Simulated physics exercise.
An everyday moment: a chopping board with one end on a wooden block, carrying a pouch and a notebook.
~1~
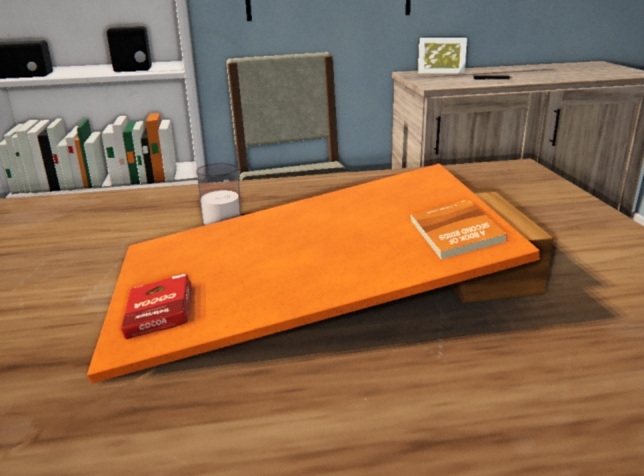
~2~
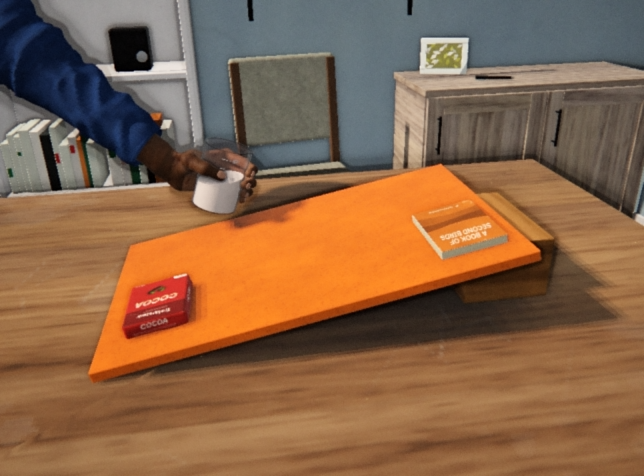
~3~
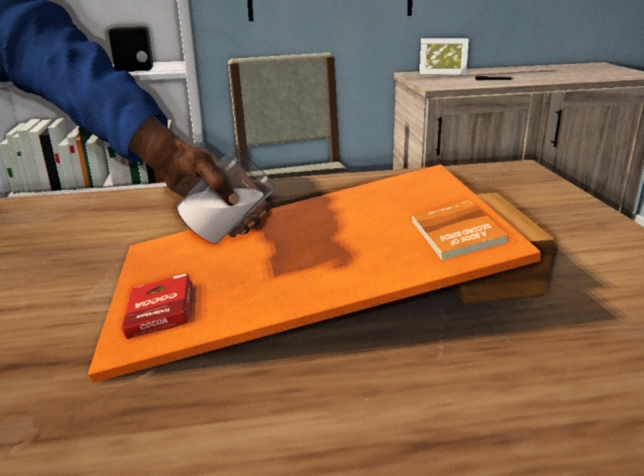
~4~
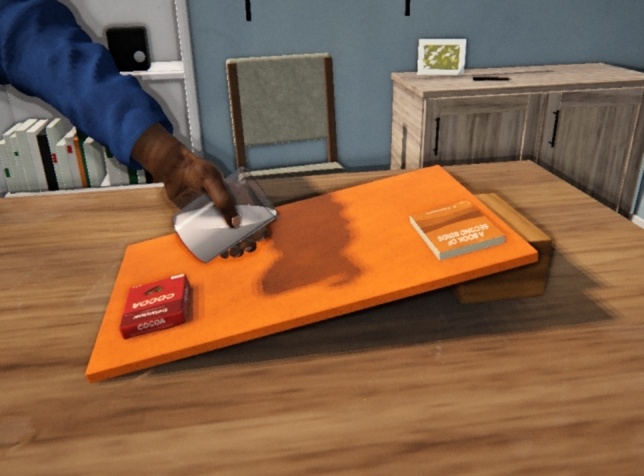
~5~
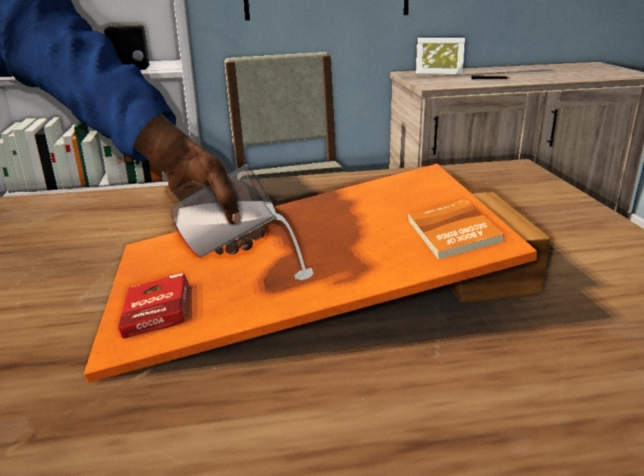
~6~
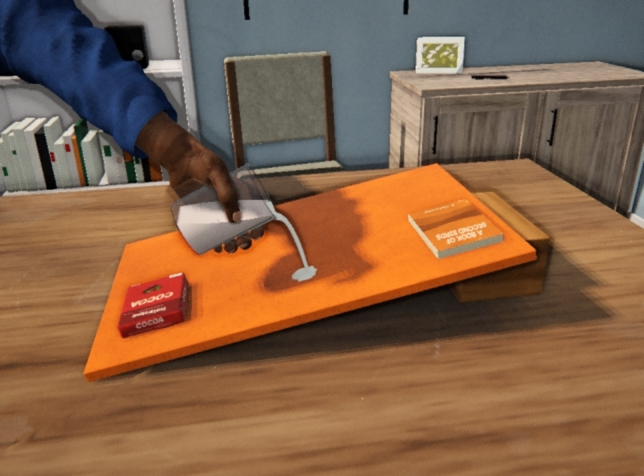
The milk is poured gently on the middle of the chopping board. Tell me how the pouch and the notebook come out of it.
The pouch gets wet and the notebook stays dry.
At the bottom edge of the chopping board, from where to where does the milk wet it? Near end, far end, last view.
It runs from (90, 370) to (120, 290).
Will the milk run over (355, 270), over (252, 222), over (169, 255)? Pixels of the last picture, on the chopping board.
In turn: Clear of it, clear of it, dry.
Shortly, it runs down to the left; the pouch is wet along its edge; the notebook is still dry.
Then, it runs down to the left and off the end; the pouch is wet along its edge; the notebook is still dry.
At the finish, it runs down to the left and off the end; the pouch is wet along its edge; the notebook is still dry.
